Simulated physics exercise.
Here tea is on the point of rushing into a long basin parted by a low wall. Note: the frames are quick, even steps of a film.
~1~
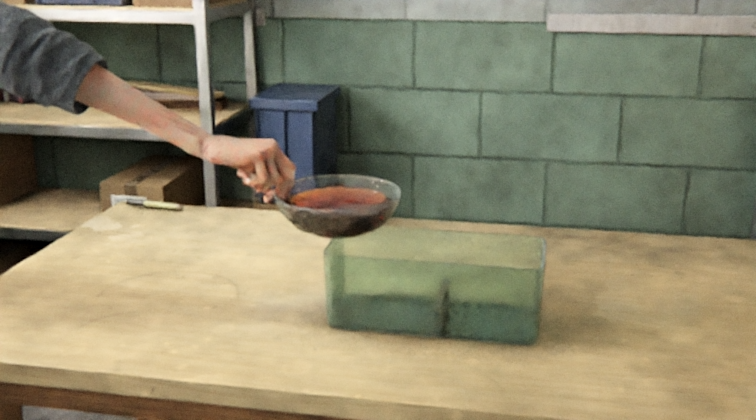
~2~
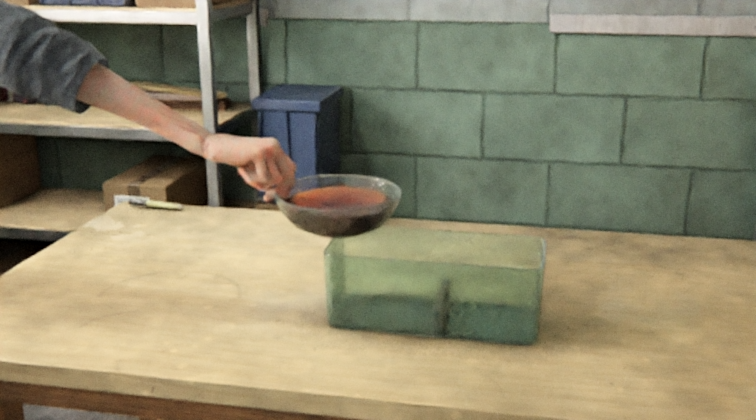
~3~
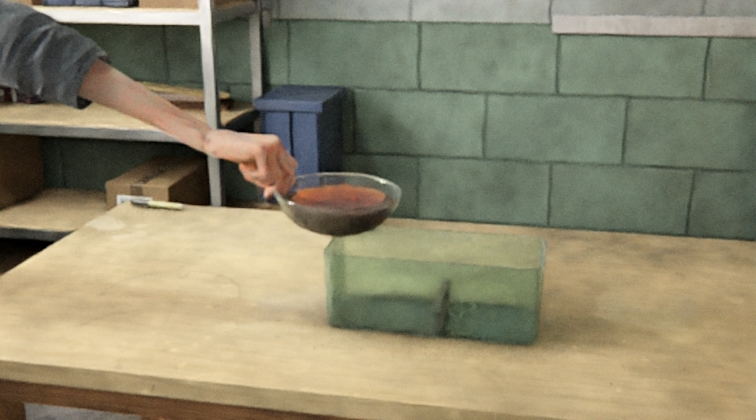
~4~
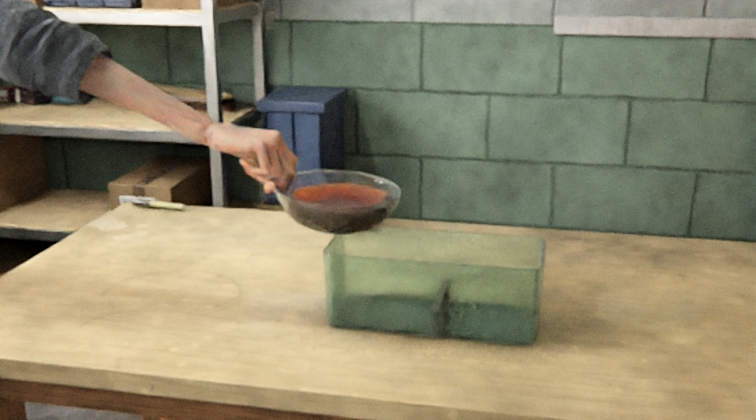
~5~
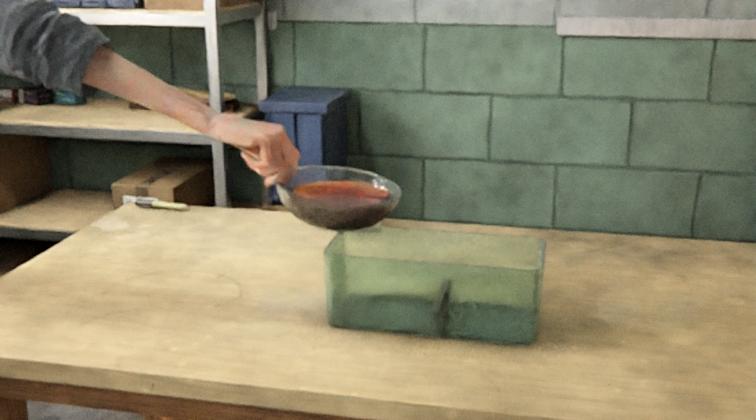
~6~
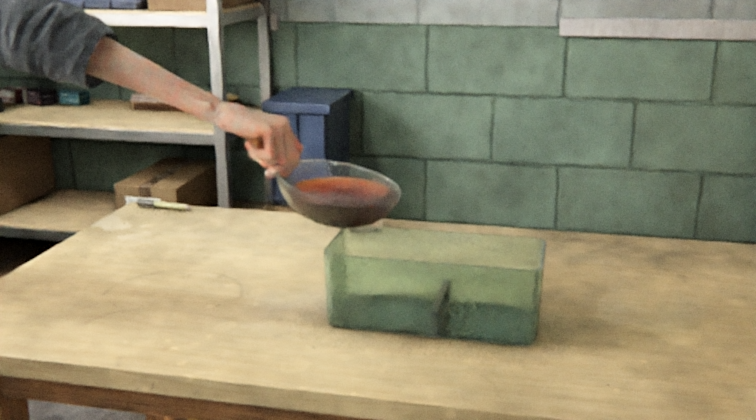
At first, a hand holds a clear bowl of reddish-brown tea nearly level above the left end of a long, greenish basin divided by a low wall. Then the hand gradually tilts the bowl slightly to the right, and the tea shifts closer to its right rim while the basin stays still.
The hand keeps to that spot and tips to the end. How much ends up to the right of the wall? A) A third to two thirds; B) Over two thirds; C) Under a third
B, over two thirds.
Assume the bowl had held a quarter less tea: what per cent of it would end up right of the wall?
About 85 %.
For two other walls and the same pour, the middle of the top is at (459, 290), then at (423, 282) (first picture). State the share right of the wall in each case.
First some 50, then 95 per cent.
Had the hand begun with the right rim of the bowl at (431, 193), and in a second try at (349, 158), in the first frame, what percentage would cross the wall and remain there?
About 90 per cent, then about 10 per cent.
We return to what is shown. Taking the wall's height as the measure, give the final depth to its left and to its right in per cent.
I'd put the left at about 10 and the right at about 80.
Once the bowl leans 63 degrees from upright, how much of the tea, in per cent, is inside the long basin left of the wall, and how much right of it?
Left: Roughly 10 %; right: Roughly 20 %.
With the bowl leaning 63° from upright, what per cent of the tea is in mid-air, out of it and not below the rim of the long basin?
Estimate: 40 per cent, roughly.
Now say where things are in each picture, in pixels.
In the first picture, it leans 0°; its right rim is at (400, 197); the tea meets the walls at (284, 199) and (395, 205); the long basin's rim runs from (333, 240) to (545, 254); the wall's top is at (442, 295).
In the second picture, it leans 0°; its right rim is at (400, 197); the tea meets the walls at (285, 198) and (395, 205).
In the third picture, it leans 2°; its right rim is at (400, 197); the tea meets the walls at (286, 196) and (395, 204).
In the fourth picture, it leans 4°; its right rim is at (399, 197); the tea meets the walls at (286, 194) and (395, 203).
In the fifth picture, it leans 7°; its right rim is at (399, 197); the tea meets the walls at (288, 190) and (396, 201).
In the sixth picture, it leans 11°; its right rim is at (399, 198); the tea meets the walls at (289, 186) and (397, 197).
A moment on, the bowl is tipped part way and 32 per cent is still to pour, 8 is left of the wall and 20 right of it.
Next, the bowl is tipped on its side and 0 per cent is still to pour, 17 is left of the wall and 80 right of it.
Then the bowl is tipped right over and 0 per cent is still to pour, 17 is left of the wall and 82 right of it.
Later the bowl is tipped right over and 0 per cent is still to pour, 18 is left of the wall and 82 right of it.
Finally, 18 per cent lies left of the wall, 82 right of it and 0 outside.
